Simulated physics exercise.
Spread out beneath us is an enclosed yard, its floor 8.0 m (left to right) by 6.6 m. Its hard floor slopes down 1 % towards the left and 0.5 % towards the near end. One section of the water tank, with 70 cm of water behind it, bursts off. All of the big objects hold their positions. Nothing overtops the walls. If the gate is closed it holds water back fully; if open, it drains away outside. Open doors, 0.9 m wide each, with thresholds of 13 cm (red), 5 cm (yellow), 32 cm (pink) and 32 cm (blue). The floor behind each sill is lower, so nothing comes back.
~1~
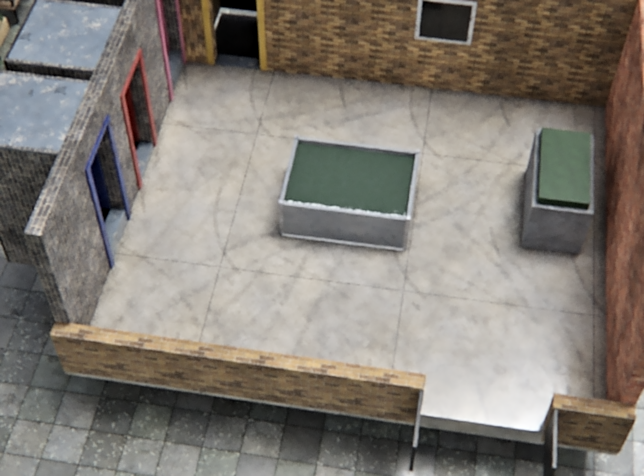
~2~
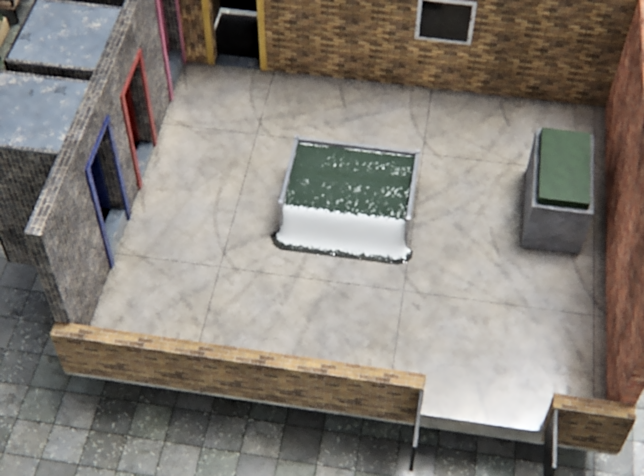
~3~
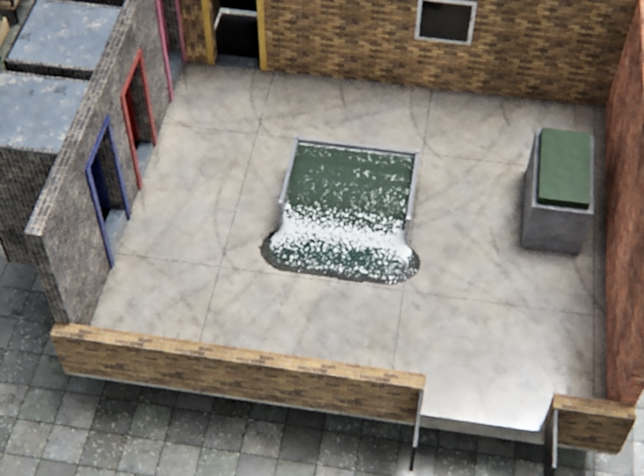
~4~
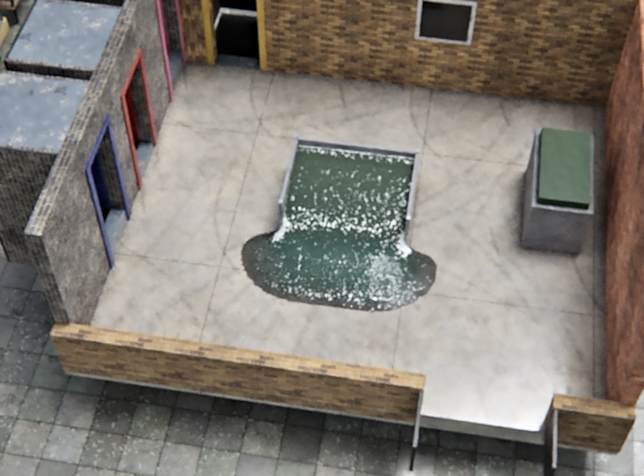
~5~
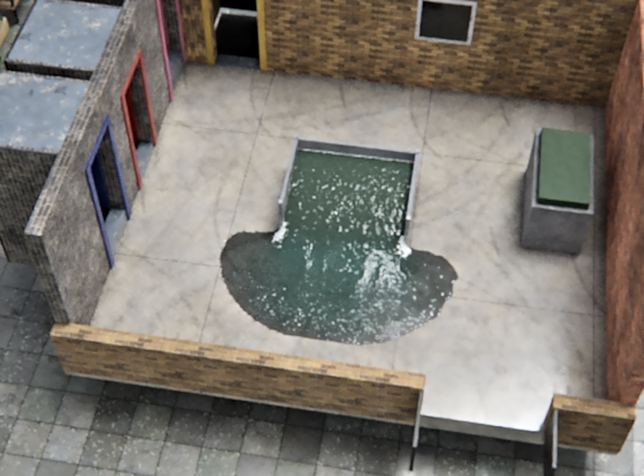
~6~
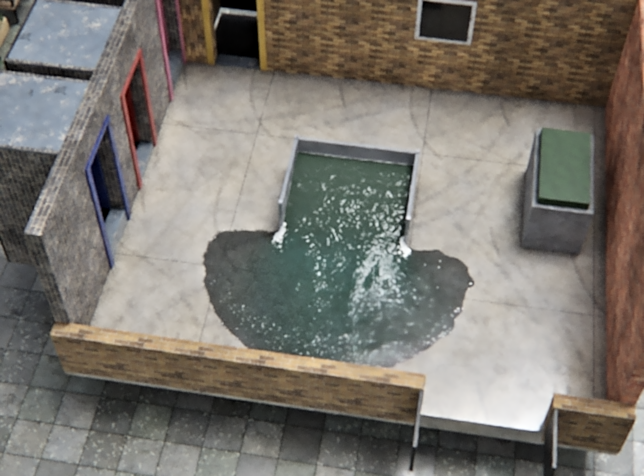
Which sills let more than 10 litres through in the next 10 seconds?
My prediction: Red door: Within the limit; yellow door: Past the limit; pink door: Within the limit; blue door: Within the limit.
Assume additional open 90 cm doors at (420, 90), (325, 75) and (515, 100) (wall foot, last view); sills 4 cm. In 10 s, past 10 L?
Less, less, less.
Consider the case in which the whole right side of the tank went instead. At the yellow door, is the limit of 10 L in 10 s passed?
So for yellow: No.
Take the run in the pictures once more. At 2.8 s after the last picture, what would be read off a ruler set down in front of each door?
Depth readings (cm): Red = 2; yellow = 0; pink = 0; blue = 10.
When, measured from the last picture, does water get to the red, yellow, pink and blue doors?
Red = 2.8 s, yellow = 4.5 s, pink = 3.8 s, blue = 2.0 s.
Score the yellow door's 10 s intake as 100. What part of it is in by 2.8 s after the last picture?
0 percent or so by then.
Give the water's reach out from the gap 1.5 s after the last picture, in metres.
Around 4.6 metres.
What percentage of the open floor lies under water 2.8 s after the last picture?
I'd say around 40 % is wet.
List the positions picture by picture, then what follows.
In the first frame, still water, 70 cm deep, in the water tank at (351, 180).
In the second frame, water pours out at (344, 231) and has run 1.1 m, to (276, 235); typically 9 cm deep outside, 70 cm at the water tank's back.
In the third frame, the front is at (266, 248), 1.3 m from the gap at (344, 232); 1.5 m2 of floor is under water; 65 cm left at the back of the water tank.
In the fourth frame, the front is at (250, 267), 1.6 m from the gap at (344, 233); 3.2 m2 of floor is under water; 60 cm left at the back of the water tank.
In the fifth frame, water pours out at (344, 233) and has run 2.0 m, to (264, 319); typically 8 cm deep outside, 57 cm at the water tank's back.
In the sixth frame, the front is at (264, 353), 2.5 m from the gap at (344, 234); 7.5 m2 of floor is under water; 50 cm left at the back of the water tank.
Then, 0.7 s after the last picture water covers 25 % of the floor and is deepest (42 cm) near (315, 374); red door not reached, yellow door not reached, pink door not reached, blue door not reached.
Then, 1.5 s after the last picture water covers 30 % of the floor and is deepest (40 cm) near (82, 352); red door not reached, yellow door not reached, pink door not reached, blue door not reached.
Then, 2.8 s after the last picture water covers 40 % of the floor and is deepest (26 cm) near (82, 352); red door 2 cm at the sill, 0 L in, yellow door not reached, pink door not reached, blue door 10 cm at the sill, 0 L in.
Then, 5.3 s after the last picture water covers 70 % of the floor and is deepest (13 cm) near (182, 71); red door 5 cm at the sill, 0 L in, yellow door 10 cm at the sill, 5 L in, pink door 6 cm at the sill, 0 L in, blue door 9 cm at the sill, 0 L in.
Then, 9.3 s after the last picture water covers 85 % of the floor and is deepest (9 cm) near (168, 111); red door 5 cm at the sill, 0 L in, yellow door 7 cm at the sill, 37 L in, pink door 8 cm at the sill, 0 L in, blue door 6 cm at the sill, 0 L in.
